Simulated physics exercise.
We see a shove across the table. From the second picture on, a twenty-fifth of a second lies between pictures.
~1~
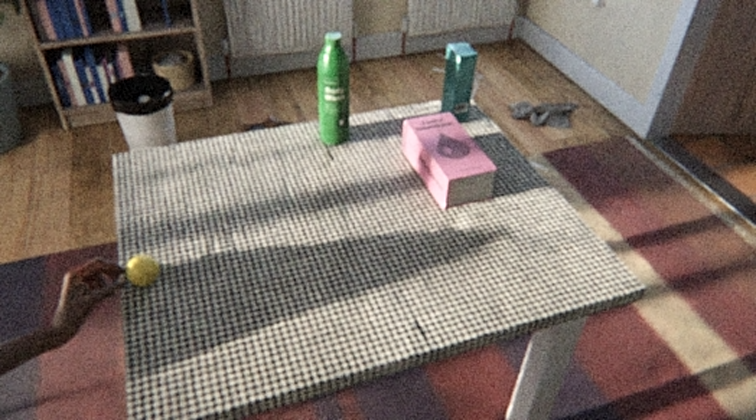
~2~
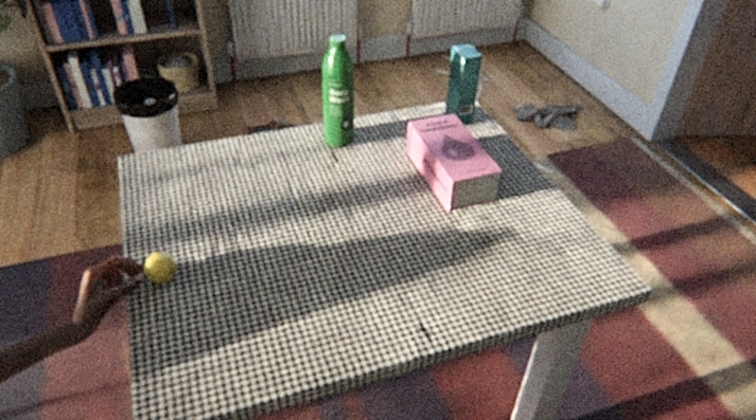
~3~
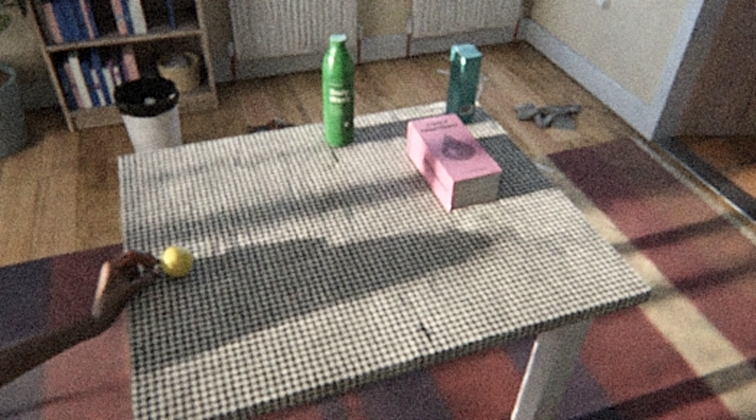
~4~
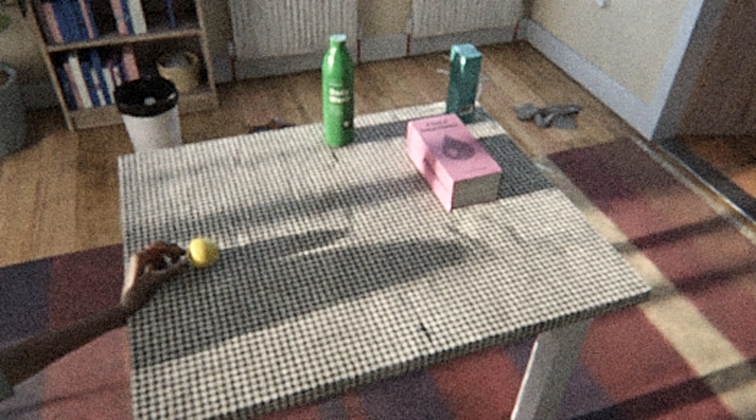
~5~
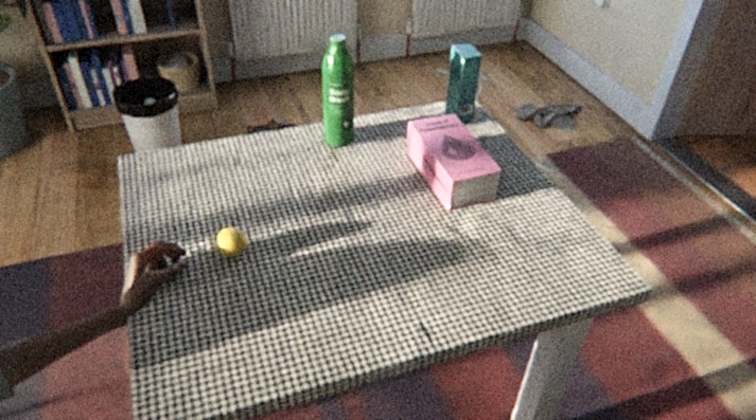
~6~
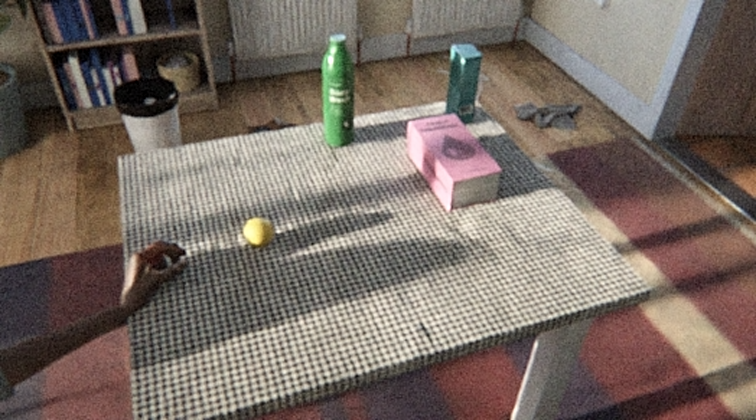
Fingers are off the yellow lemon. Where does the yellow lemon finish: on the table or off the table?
The yellow lemon stays on the table.
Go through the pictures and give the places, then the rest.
Under the hand; yellow lemon (143, 271), in the first picture.
Under the hand; yellow lemon (160, 268), in the second picture.
Under the hand; yellow lemon (177, 262), in the third picture.
Yellow lemon (203, 253), in the fourth picture.
Yellow lemon (232, 242) shifted about its own width, in the fifth picture.
Yellow lemon (260, 232) shifted well along, in the sixth picture.
Then, 0.10 s on from there, yellow lemon shifted well along near (323, 210).
Then, 0.20 s on from there, yellow lemon shifted well along near (379, 190).
Then, 0.30 s on from there, yellow lemon shifted well along near (417, 173).
Then, 0.50 s on from there, yellow lemon shifted well along near (399, 168).
In the end, moved from the start, yellow lemon. At the end, from the last picture's camera, yellow lemon near (390, 163).
